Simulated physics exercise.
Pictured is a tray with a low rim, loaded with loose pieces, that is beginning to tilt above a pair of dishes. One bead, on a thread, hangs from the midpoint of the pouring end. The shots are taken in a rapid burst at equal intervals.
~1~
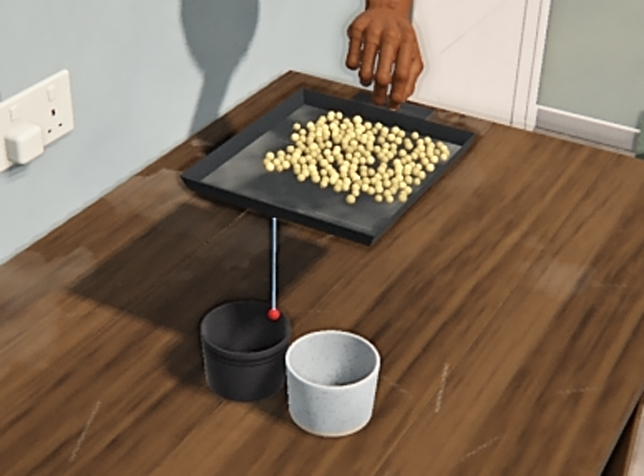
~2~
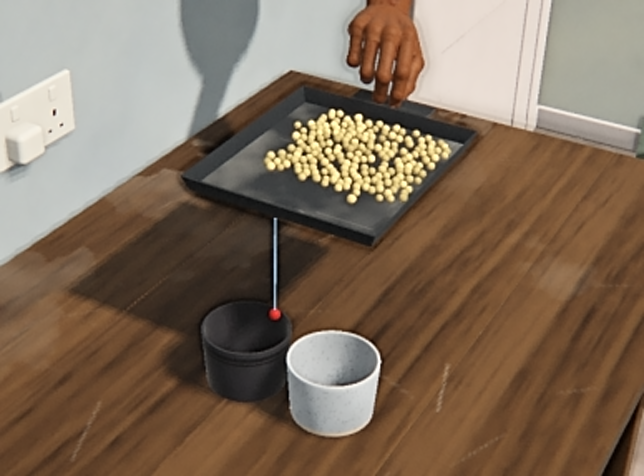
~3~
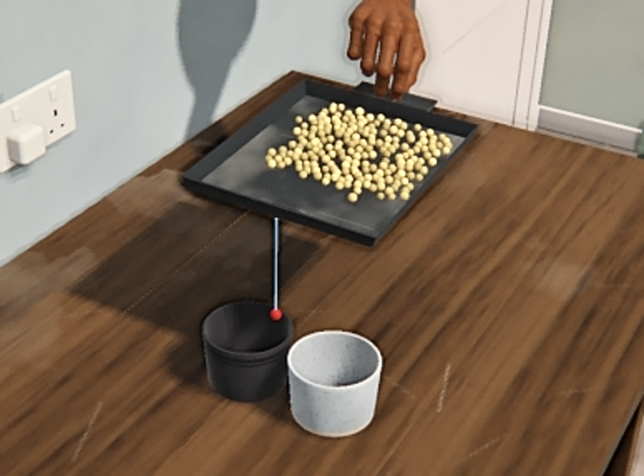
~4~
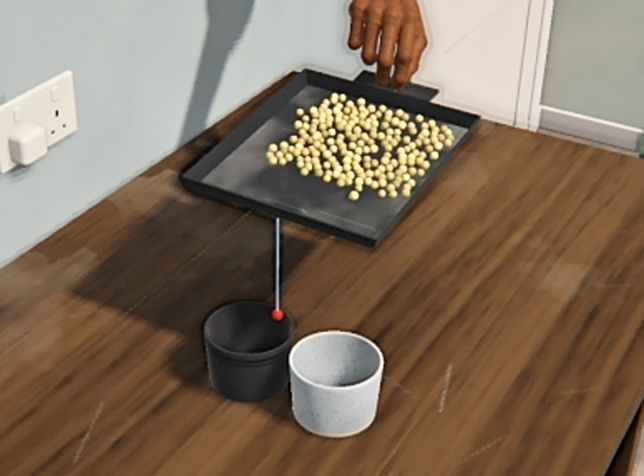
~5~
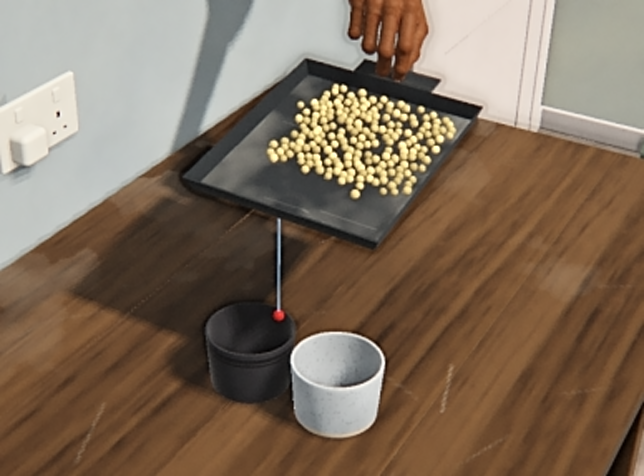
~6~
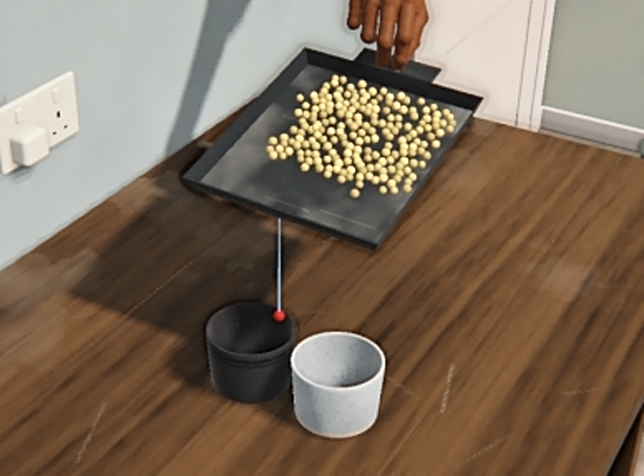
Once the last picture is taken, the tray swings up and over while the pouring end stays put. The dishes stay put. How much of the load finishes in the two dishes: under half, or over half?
Over half.
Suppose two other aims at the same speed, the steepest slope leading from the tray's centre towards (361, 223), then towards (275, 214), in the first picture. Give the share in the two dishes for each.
I'd put it at some 70 % and then some 40 %.
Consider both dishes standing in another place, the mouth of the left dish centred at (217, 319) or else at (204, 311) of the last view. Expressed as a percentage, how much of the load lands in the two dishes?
Close to 40 in a hundred, then close to 30 in a hundred.
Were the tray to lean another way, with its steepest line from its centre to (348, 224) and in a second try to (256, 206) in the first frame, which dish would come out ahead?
Number one favours the right of the two; number two favours the left of the two.
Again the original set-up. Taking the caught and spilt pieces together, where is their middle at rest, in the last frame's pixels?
The centre comes to rest close to (320, 408).
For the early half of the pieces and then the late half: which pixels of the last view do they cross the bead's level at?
First half (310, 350); second half (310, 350).
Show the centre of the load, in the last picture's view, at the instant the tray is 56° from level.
I'd mark the middle close to (319, 214).
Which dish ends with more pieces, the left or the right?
That would be the right of the two, then.
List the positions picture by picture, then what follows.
In the first frame, corners of the pouring end (189, 174) and (370, 230), level; middle of the load (357, 156), soya beans; left dish (222, 372); right dish (310, 405); bead on its thread (274, 314).
In the second frame, corners of the pouring end (190, 174) and (371, 231), level; middle of the load (358, 154).
In the third frame, corners of the pouring end (191, 174) and (372, 232), tipped barely, lowest at the right corner; middle of the load (359, 150).
In the fourth frame, corners of the pouring end (192, 174) and (373, 234), tipped a little, lowest at the right corner; middle of the load (360, 144).
In the fifth frame, corners of the pouring end (192, 175) and (374, 236), tipped a little, lowest at the right corner; middle of the load (362, 138).
In the sixth frame, corners of the pouring end (192, 175) and (374, 237), tipped a little, lowest at the right corner; middle of the load (361, 133); left dish (228, 373); right dish (315, 407).
Just after the last frame, tray tipped steeply; almost all on the tray; just a few in the right dish; just a few outside both; about a tenth in the air.
A moment on, tray tipped right over; about a tenth on the tray; roughly a third in the right dish; about a tenth in the left dish; roughly a quarter outside both; roughly a quarter in the air.
Further on, tray tipped past a quarter turn; roughly half in the right dish; about a tenth in the left dish; roughly a third outside both.
When it is over, tray tipped past a quarter turn; roughly half in the right dish; about a tenth in the left dish; roughly a third outside both.
